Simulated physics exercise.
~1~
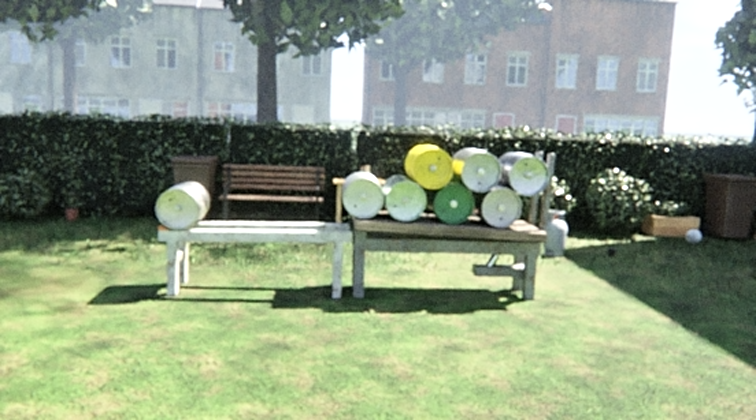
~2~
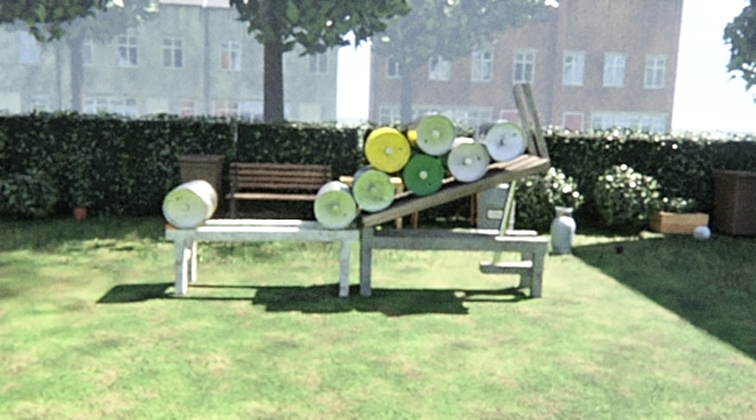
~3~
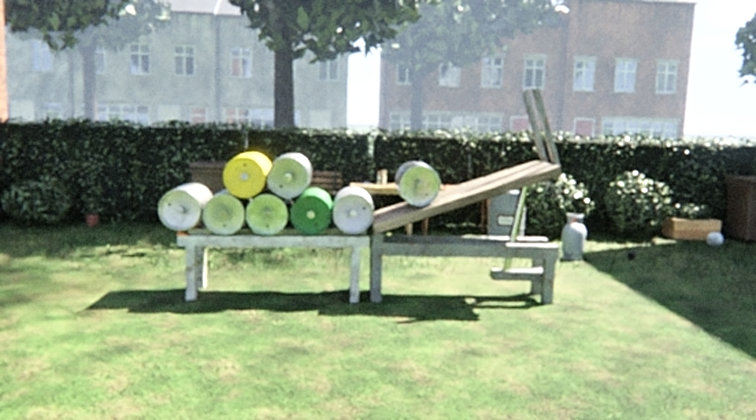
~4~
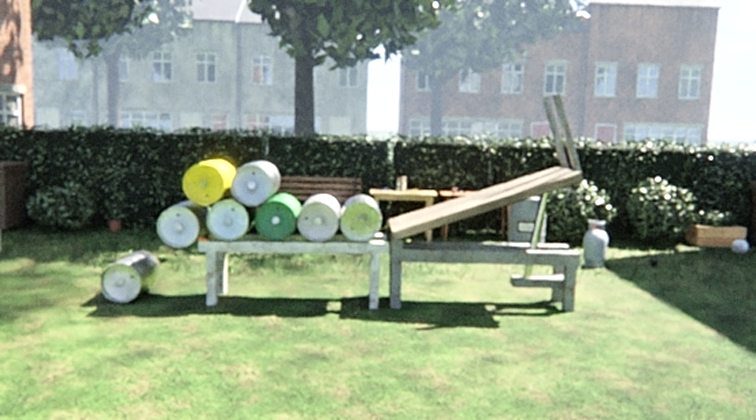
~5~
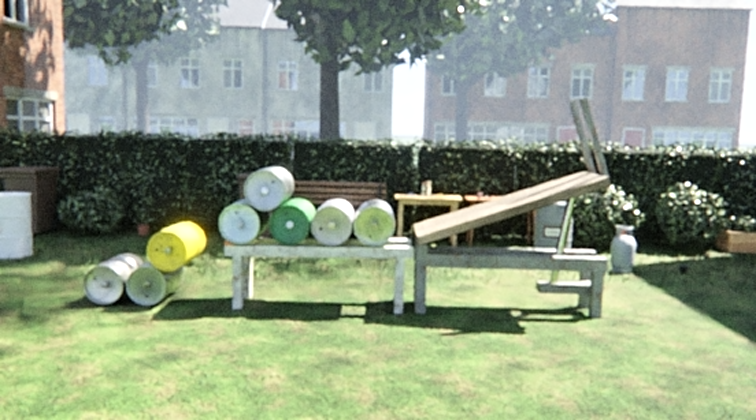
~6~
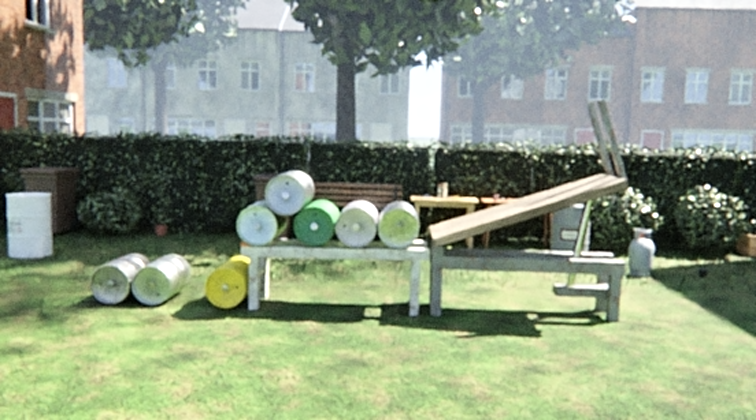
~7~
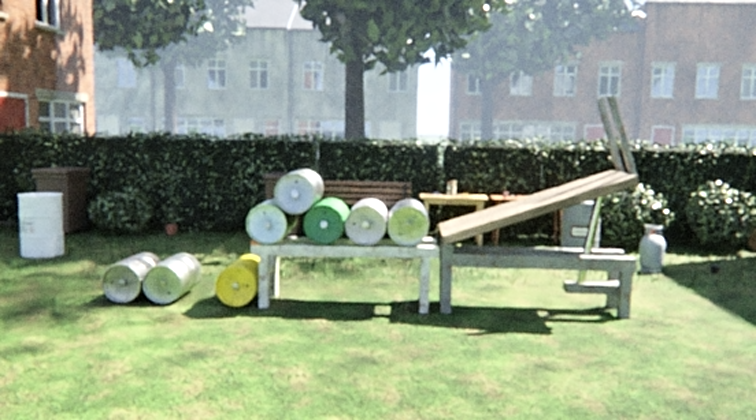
Wooden deck tilting and rolling kegs left onto a rack, three dropping to the grass, yellow included, while green stays on the rack.
